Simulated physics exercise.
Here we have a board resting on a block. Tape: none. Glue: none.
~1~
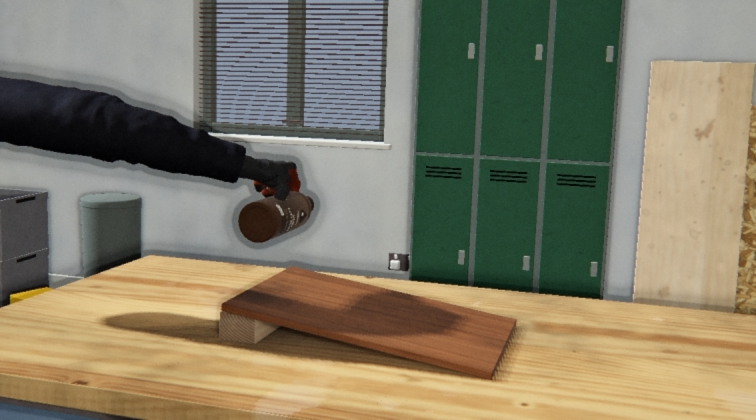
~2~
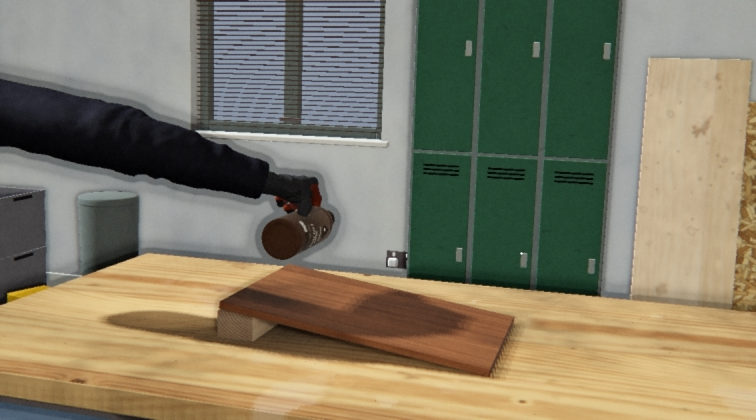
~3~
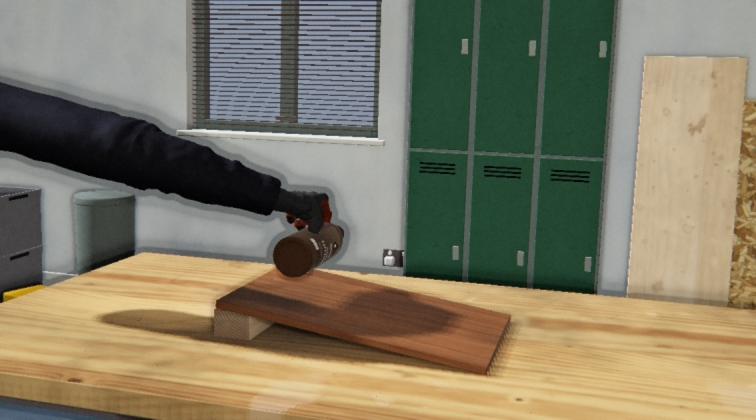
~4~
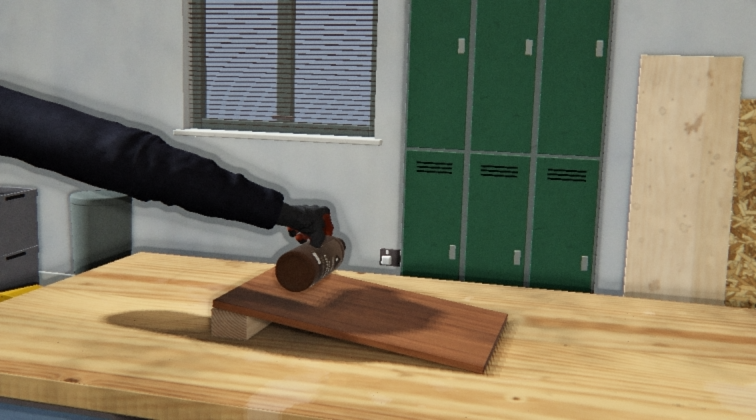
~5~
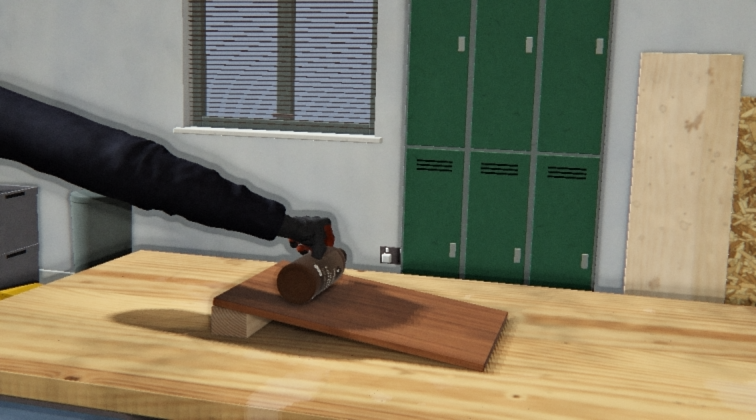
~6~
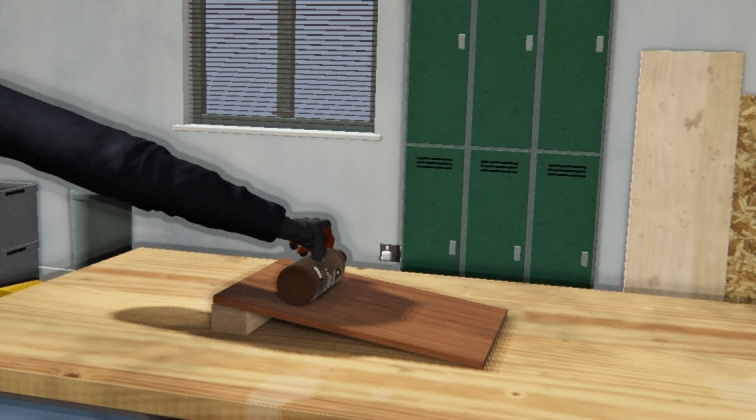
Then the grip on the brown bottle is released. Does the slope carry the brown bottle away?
Most likely it will descend.
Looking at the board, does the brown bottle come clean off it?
It comes off the board.
Then, 1.20 s on from there, brown bottle now off the board.
Then, 2.00 s on from there, things are still on the move.
In the end, off the board, brown bottle. The brown bottle slides or rolls down.
